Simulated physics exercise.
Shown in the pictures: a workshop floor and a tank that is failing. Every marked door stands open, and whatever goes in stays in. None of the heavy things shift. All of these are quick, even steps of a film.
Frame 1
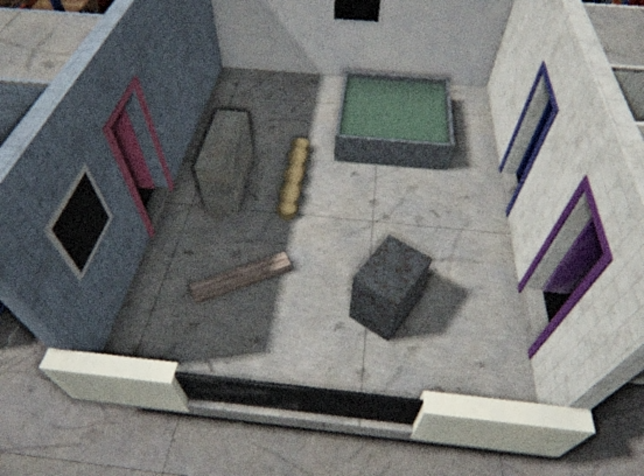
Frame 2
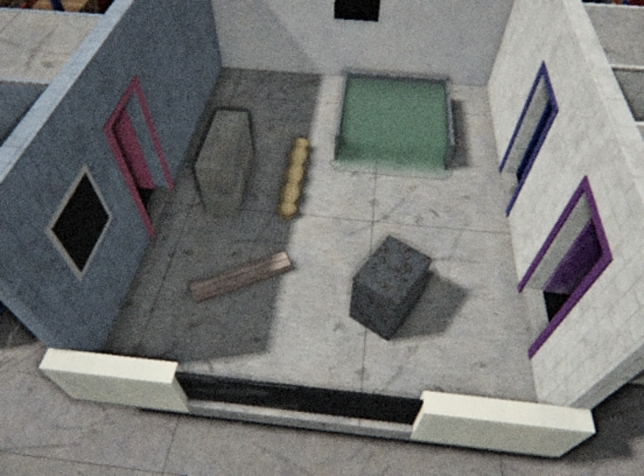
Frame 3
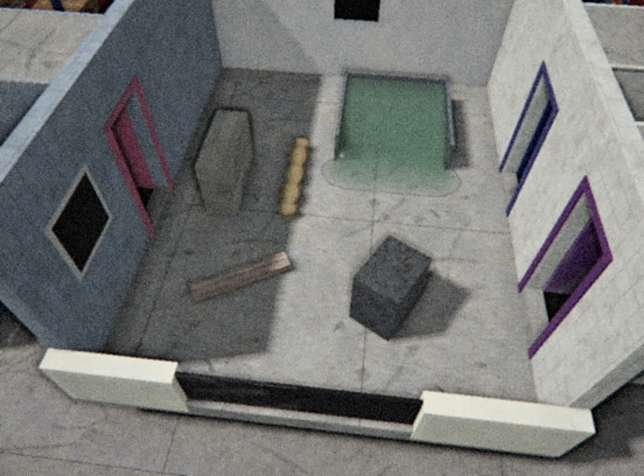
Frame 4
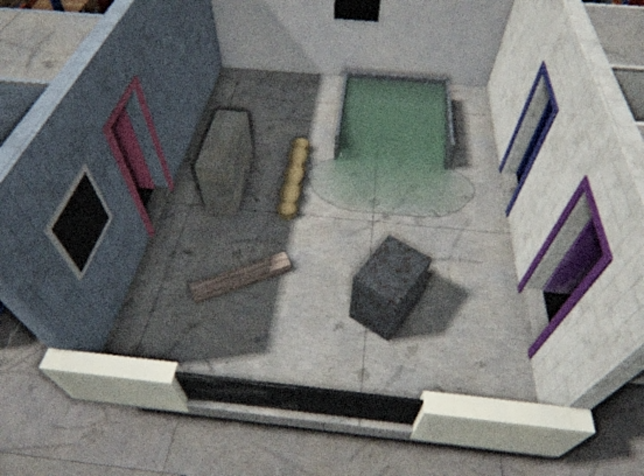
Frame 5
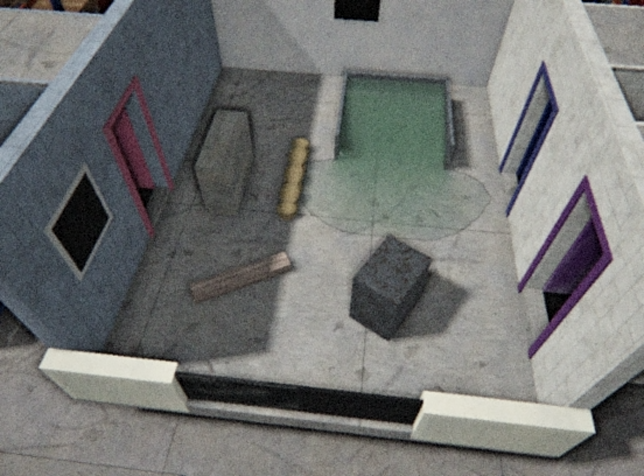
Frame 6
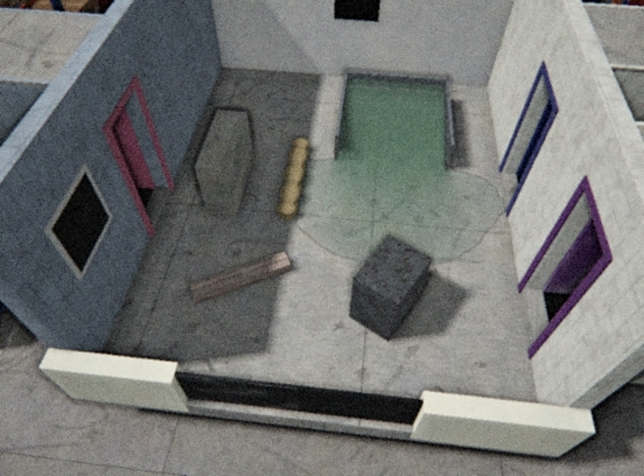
Green-tinted water pouring from the open front of a low tank and spreading across a grey workshop floor toward a dark block.
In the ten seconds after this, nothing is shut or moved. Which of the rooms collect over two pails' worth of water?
Result: The blue door will keep to two buckets; the pink door will keep to two buckets; the purple door will keep to two buckets.
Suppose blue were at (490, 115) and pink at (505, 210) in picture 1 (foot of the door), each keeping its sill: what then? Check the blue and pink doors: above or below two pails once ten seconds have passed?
Blue: Falls short; pink: Falls short.
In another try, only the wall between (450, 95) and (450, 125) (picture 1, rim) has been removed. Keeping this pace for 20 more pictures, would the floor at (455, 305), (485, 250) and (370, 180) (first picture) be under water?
In that order: Under water, under water, no water.
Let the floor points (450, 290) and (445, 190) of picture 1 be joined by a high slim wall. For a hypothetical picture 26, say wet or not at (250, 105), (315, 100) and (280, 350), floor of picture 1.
Reading them off in sequence: Spared, spared, swamped.
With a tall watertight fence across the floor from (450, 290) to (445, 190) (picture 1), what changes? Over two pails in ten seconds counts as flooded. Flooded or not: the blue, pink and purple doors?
Reading it off: Blue - over the threshold, pink - under the threshold, purple - under the threshold.
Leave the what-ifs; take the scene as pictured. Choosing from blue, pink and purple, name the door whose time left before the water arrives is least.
I'd say the blue door.
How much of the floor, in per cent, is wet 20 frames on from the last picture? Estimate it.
Around 55 percent.
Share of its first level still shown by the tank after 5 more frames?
54 % or so.
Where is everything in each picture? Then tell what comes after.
In the first frame, the water tank at (395, 109) is whole and still.
In the second frame, the front is at (447, 174), out from the gap at (391, 157).
In the third frame, the front is at (454, 184), out from the gap at (391, 158).
In the fourth frame, the front is at (459, 202), out from the gap at (391, 158).
In the fifth frame, water pours out at (391, 158) and has run to (461, 224).
In the sixth frame, the front is at (342, 252), out from the gap at (391, 158).
A moment on, water covers 30 % of the floor; the blue door wet at the sill, nothing in, the pink door not reached, the purple door not reached.
Next, water covers 40 % of the floor; the blue door wet at the sill, nothing in, the pink door not reached, the purple door wet at the sill, nothing in.
Then, water covers 55 % of the floor; the blue door wet at the sill, nothing in, the pink door not reached, the purple door wet at the sill, nothing in.
Later, water covers 65 % of the floor; the blue door wet at the sill, nothing in, the pink door wet at the sill, nothing in, the purple door under two buckets in.
In the end, water covers 90 % of the floor; the blue door wet at the sill, nothing in, the pink door wet at the sill, nothing in, the purple door under two buckets in.
